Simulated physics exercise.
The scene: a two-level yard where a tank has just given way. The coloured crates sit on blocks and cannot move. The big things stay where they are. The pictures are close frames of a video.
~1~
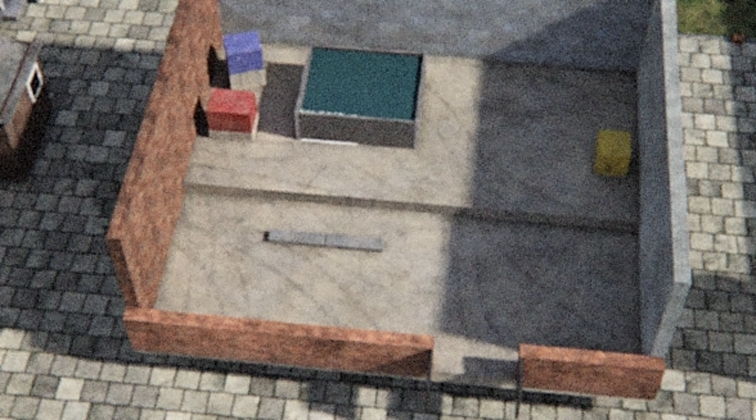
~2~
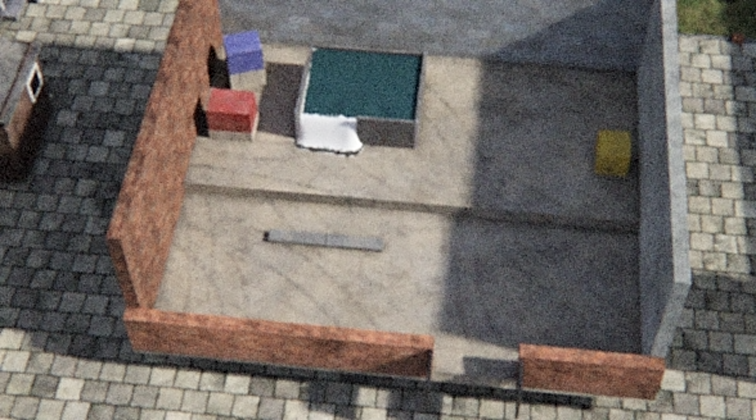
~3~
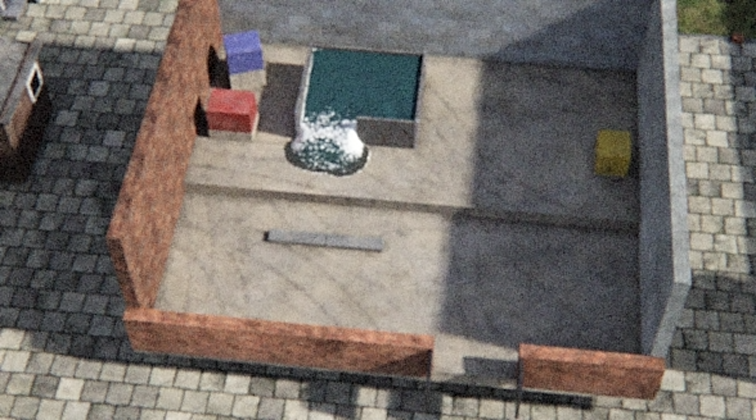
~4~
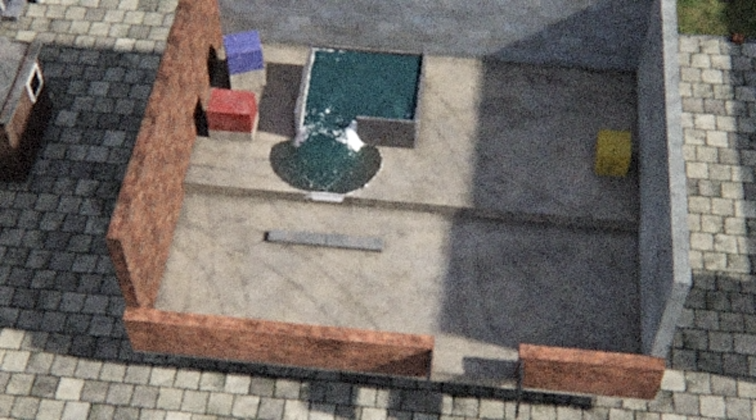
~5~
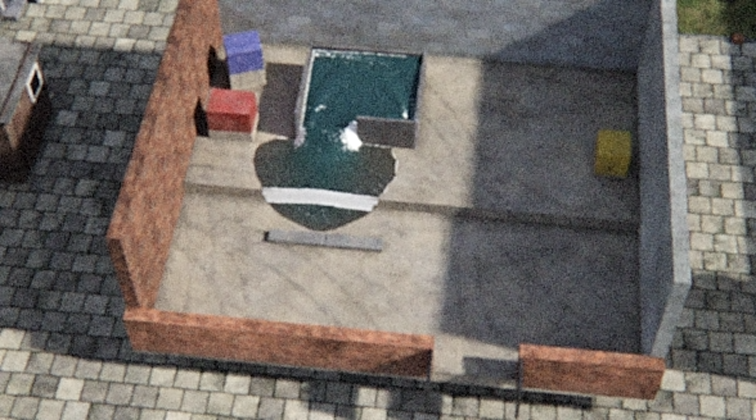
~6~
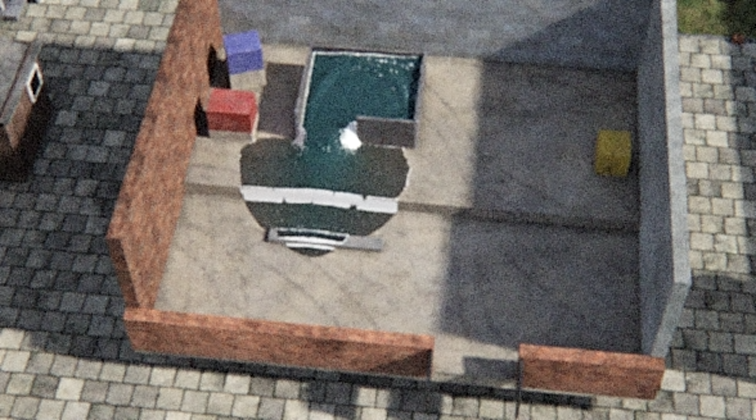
Water burst through the front wall of a tank in a walled yard, splashed white, then spread in a dark, widening pool across the upper level, over the step and onto the low grey bar below.
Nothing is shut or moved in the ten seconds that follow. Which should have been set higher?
In the end: The red crate stays dry; the yellow crate stays dry; the blue crate stays dry.
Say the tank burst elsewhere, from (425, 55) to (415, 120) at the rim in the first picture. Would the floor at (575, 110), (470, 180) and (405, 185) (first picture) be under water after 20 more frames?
In that order: Wet, awash, clear.
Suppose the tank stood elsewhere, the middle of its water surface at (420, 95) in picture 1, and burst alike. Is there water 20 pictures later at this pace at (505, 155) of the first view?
There: No water.
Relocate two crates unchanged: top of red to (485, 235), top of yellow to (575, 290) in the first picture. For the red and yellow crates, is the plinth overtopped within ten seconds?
My reading: The red one escapes it; the yellow one gets wet.
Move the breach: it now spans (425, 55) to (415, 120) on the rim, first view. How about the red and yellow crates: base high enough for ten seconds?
One by one: Red crate keeps dry, yellow crate is wetted.
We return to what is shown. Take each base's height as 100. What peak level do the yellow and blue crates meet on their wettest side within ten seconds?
Roughly 0 per cent, then 0 per cent.
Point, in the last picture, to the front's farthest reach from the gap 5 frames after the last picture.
Near (262, 343).
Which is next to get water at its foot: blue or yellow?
That is the crate marked blue.
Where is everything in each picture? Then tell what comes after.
In the first picture, still water in the tank at (362, 85).
In the second picture, water pours out at (328, 133) and has run to (358, 150).
In the third picture, water pours out at (328, 133) and has run to (351, 171).
In the fourth picture, the front is at (338, 193), out from the gap at (328, 133).
In the fifth picture, water pours out at (328, 133) and has run to (328, 227).
In the sixth picture, water pours out at (328, 133) and has run to (316, 253).
A moment on, water covers 25 % of the floor; the red crate water round its plinth, the yellow crate not reached, the blue crate not reached.
Next, water covers 35 % of the floor; the red crate water round its plinth, the yellow crate not reached, the blue crate not reached.
Then, water covers 45 % of the floor; the red crate water round its plinth, the yellow crate not reached, the blue crate not reached.
Later, water covers 55 % of the floor; the red crate water round its plinth, the yellow crate not reached, the blue crate water round its plinth.
In the end, water covers 55 % of the floor; the red crate stayed above the water, the yellow crate stayed above the water, the blue crate stayed above the water.
